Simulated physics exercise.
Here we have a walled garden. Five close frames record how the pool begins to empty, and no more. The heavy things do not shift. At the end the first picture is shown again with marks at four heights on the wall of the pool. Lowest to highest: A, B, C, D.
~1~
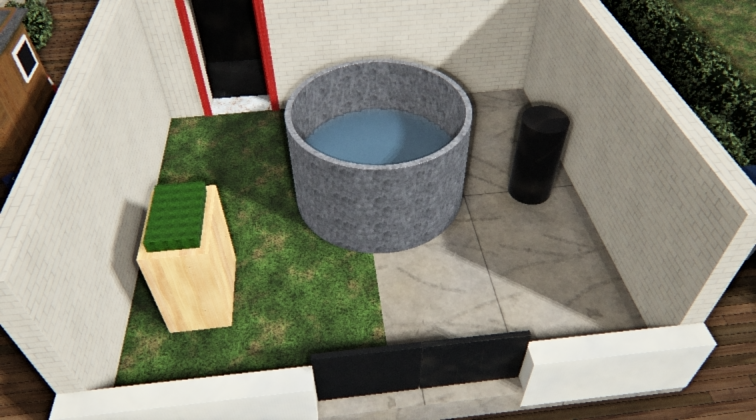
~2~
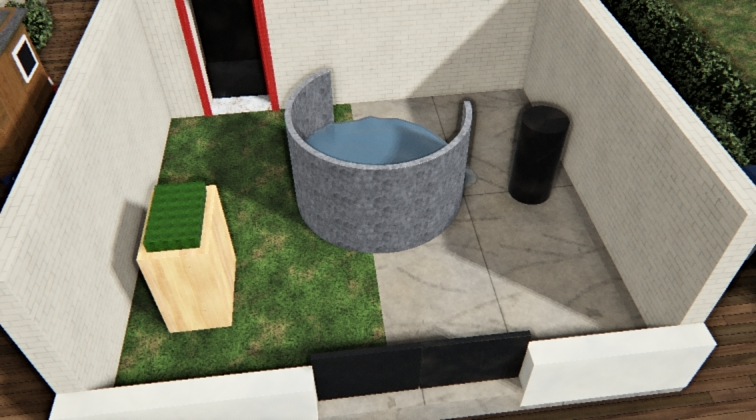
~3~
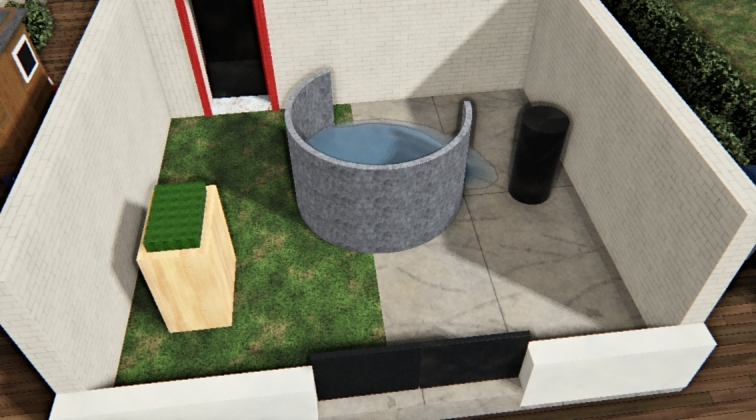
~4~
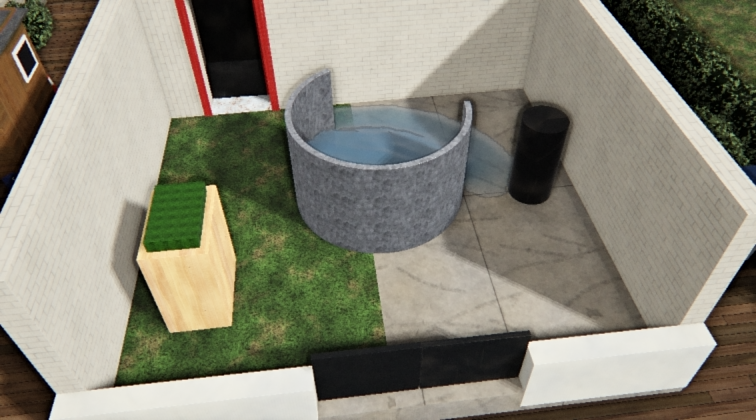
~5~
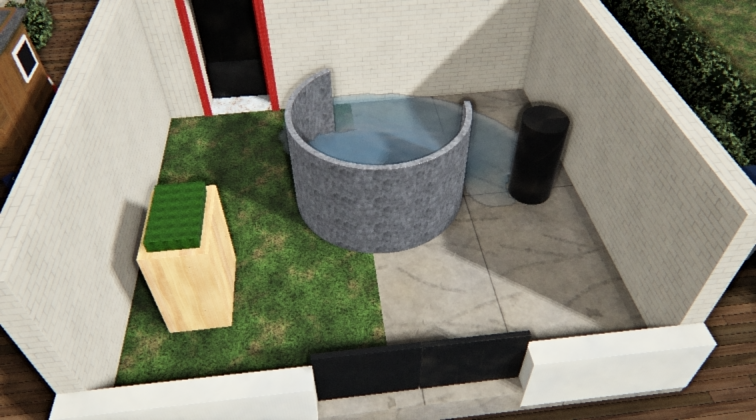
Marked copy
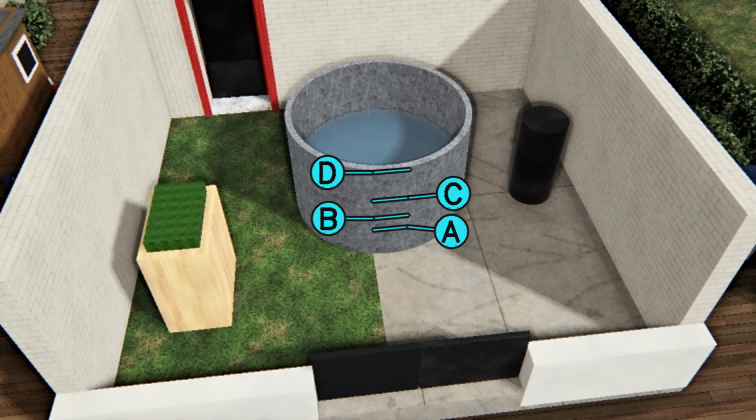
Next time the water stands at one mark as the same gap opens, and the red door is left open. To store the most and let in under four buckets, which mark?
Use line C.
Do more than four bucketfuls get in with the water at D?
Yes, it does.
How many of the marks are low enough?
Three of them.
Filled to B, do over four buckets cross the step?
No, not at all.
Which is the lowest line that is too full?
The answer is D.
In cyan, A at (390, 228); B at (390, 216); C at (390, 199); D at (391, 171); from the bottom up A, B, C, D.
With A, nothing gets over.
With B, nothing gets over.
With C, a bucket or two gets in.
With D, about 10 bucketfuls get in.
